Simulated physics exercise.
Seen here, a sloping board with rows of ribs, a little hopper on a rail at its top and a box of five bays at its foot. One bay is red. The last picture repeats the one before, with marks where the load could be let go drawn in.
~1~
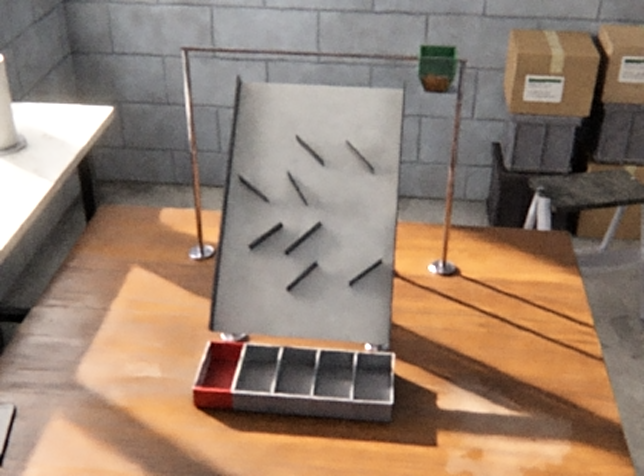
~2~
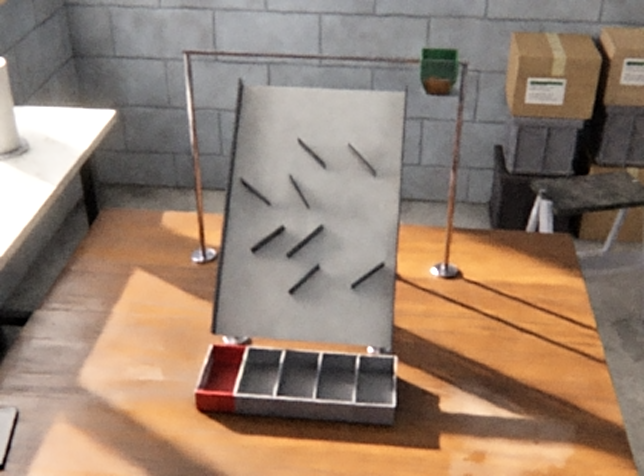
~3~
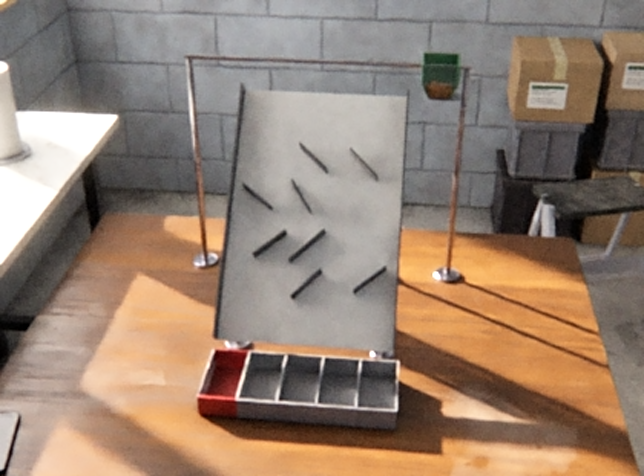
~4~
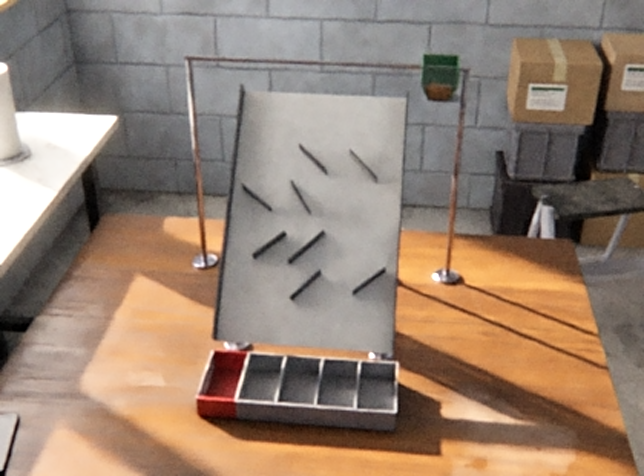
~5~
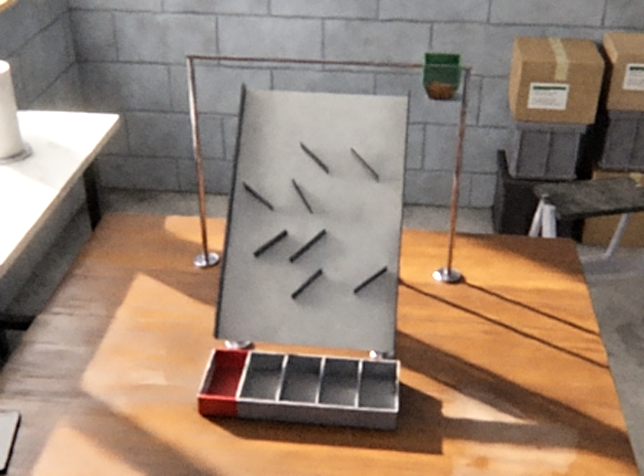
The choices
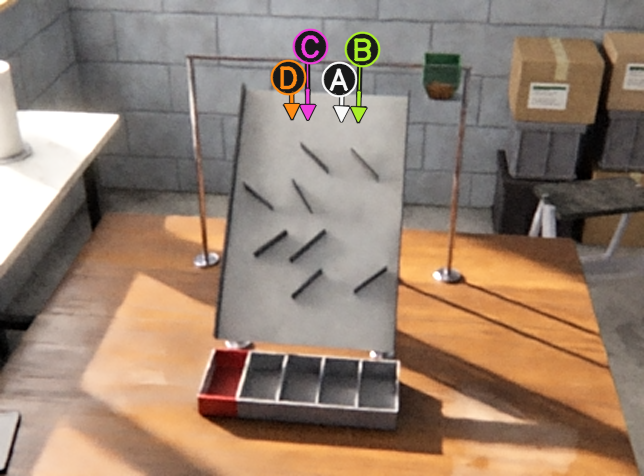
The view shifts very slightly while the small green hopper stays still above the sloping ribbed board.
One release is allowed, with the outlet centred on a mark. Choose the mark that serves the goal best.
Use mark D.
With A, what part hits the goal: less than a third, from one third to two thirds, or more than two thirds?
Mark A gives less than a third.
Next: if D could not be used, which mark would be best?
Here it is mark C.
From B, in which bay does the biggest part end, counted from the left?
The fifth from the left.
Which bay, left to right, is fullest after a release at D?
The first from the left.
On the marked copy, mark A meets the board at (341, 116); mark B meets the board at (358, 116); mark C meets the board at (307, 114); mark D meets the board at (291, 113).
Choosing A, a stray few in the red bay, nearly all in other bays, a stray few outside the box.
Choosing B, a small part in the red bay, most in other bays, a small part outside the box.
Choosing C, about a quarter in the red bay, about two thirds in other bays.
Choosing D, about half in the red bay, about a third in other bays, a stray few held on the board.
